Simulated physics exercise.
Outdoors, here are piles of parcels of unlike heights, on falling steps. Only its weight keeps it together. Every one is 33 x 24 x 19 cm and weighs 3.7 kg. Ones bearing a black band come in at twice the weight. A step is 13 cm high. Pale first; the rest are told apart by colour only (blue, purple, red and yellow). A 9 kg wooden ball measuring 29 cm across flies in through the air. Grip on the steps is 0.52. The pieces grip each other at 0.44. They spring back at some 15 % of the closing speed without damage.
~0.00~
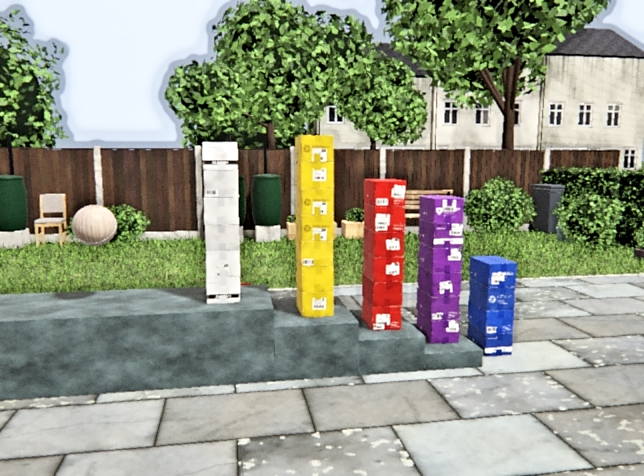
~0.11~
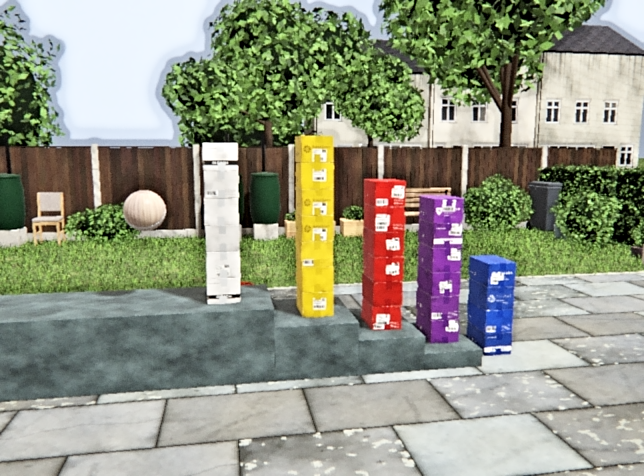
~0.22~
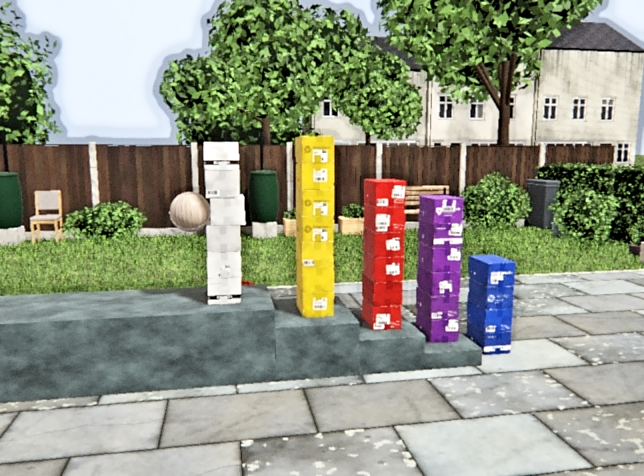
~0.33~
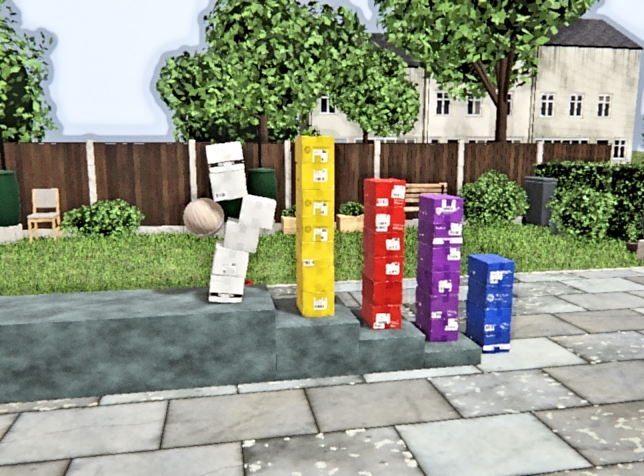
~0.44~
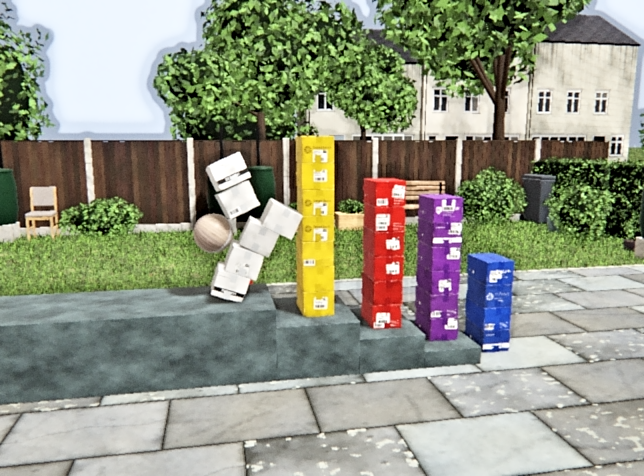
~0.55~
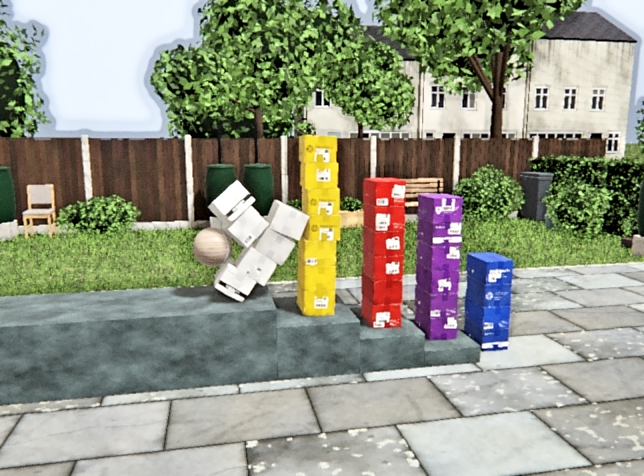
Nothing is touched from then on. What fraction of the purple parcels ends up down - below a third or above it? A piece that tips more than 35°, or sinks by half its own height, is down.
Above a third.
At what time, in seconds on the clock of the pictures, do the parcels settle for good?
Somewhere near 4.0 seconds.
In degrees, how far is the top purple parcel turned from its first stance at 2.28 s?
I'd put it at roughly 130 degrees away from its starting angle.
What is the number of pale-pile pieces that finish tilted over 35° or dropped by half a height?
Exactly 6 of the pale pieces.
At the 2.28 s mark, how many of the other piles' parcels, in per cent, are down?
By then 85 %.
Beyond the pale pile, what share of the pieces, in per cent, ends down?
Estimate: Close to 90%.
Around 1.48 s, 6 of the pale pile down; none of the 6 purple parcels down (6 of 23 in all colours); top purple parcel tipped 3°; top yellow parcel tipped 21°, 14 cm lower.
Around 2.28 s, 6 of the pale pile down; 5 of the 6 purple parcels down (20 of 23 in all colours); top purple parcel on its side; top yellow parcel on its side.
Finally (4.0 s), 6 of the pale pile down; 5 of the 6 purple parcels down (21 of 23 in all colours); top purple parcel 1.08 m lower; top blue parcel upside down. That is 83 per cent. Seen by the last camera, middles, top blue parcel near (622, 325).
